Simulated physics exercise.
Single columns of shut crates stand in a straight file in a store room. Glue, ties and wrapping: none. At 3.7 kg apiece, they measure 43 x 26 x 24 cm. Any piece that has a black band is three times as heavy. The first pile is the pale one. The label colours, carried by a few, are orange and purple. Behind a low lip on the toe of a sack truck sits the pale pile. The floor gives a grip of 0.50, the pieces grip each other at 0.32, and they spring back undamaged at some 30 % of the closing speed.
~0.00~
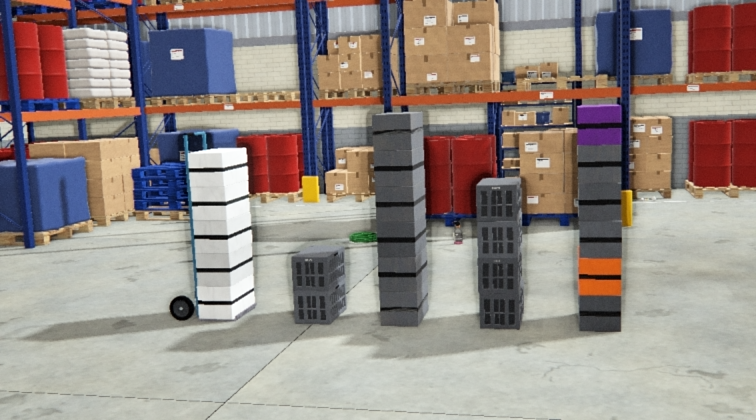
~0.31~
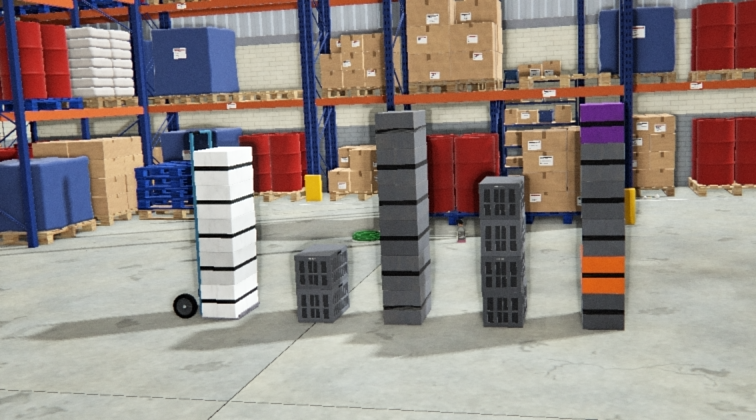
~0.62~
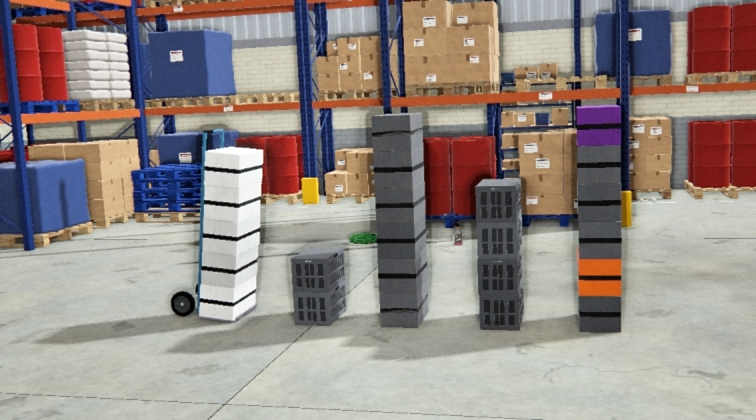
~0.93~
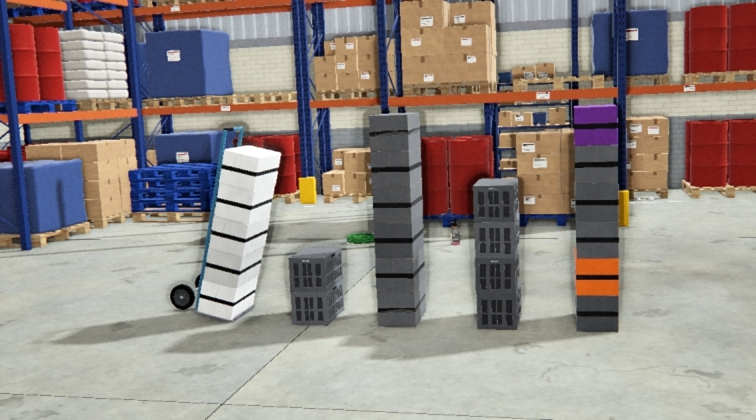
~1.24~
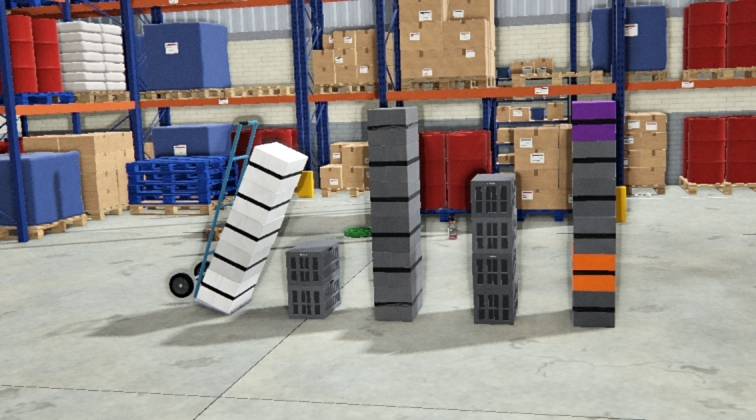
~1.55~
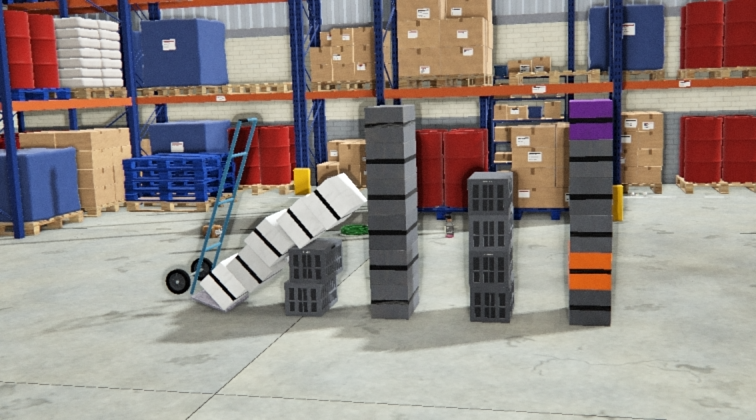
A blue hand truck at the left tilts forward to the right, and the white strapped stack on its toe leans with it, then further than the frame, bending over the low dark crates beside it. Four other columns stand in a row rightward, mostly grey, the last banded purple and orange. The warehouse, with racks of boxes and red drums behind, is seen front-on from a nearly steady camera.
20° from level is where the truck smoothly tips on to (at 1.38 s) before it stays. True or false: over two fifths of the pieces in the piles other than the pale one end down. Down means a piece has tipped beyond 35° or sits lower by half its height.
False.
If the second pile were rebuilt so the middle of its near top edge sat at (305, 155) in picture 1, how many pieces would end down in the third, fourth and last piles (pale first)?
You'd get third 6, fourth 4 and last 5.
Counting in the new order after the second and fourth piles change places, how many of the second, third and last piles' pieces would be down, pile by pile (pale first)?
Down per pile: Second 3, third 5, last 6.
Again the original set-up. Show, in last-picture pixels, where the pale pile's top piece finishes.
Close to (365, 227).
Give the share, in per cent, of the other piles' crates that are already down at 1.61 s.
0 per cent at that moment.
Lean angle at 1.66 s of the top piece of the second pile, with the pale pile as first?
Tilt: Near 0 degrees.
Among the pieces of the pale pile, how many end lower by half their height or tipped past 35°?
5.
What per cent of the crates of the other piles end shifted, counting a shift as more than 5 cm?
Moved: 15 per cent.
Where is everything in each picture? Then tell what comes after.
In the first frame (pixels give the middle of a visible side), truck frame (188, 172) 0° forward; purple crate (599, 126); orange crate (600, 277); none of the others has stirred.
The second frame shows truck frame (193, 170) 1° forward; purple crate (602, 124).
The third frame shows truck frame (203, 169) 7° forward, top of the pale pile leaning 7°; purple crate (599, 127); none of the others has stirred.
The fourth frame shows truck frame (220, 167) 14° forward, top of the pale pile leaning 14°; purple crate (596, 126); none of the others has stirred.
The fifth frame shows truck frame (231, 160) 19° forward, top of the pale pile leaning 25°; purple crate (594, 122); none of the others has stirred.
The sixth frame shows truck frame (230, 157) 20° forward, top of the pale pile leaning 50°; purple crate (591, 121); orange crate (590, 271); one has shifted.
After 1.61 s, 5 of the pale pile down; none of the 18 other crates down, 1 disturbed.
After 1.66 s, 5 of the pale pile down; none of the 18 other crates down, 2 disturbed.
After 1.78 s, 5 of the pale pile down; none of the 18 other crates down, 6 disturbed.
In the end (2.9 s), 5 of the pale pile down; none of the 18 other crates down, 6 disturbed; purple crate unmoved; orange crate unmoved. That is 0 per cent. From the last view, middles, purple crate near (590, 119), orange crate near (589, 264).
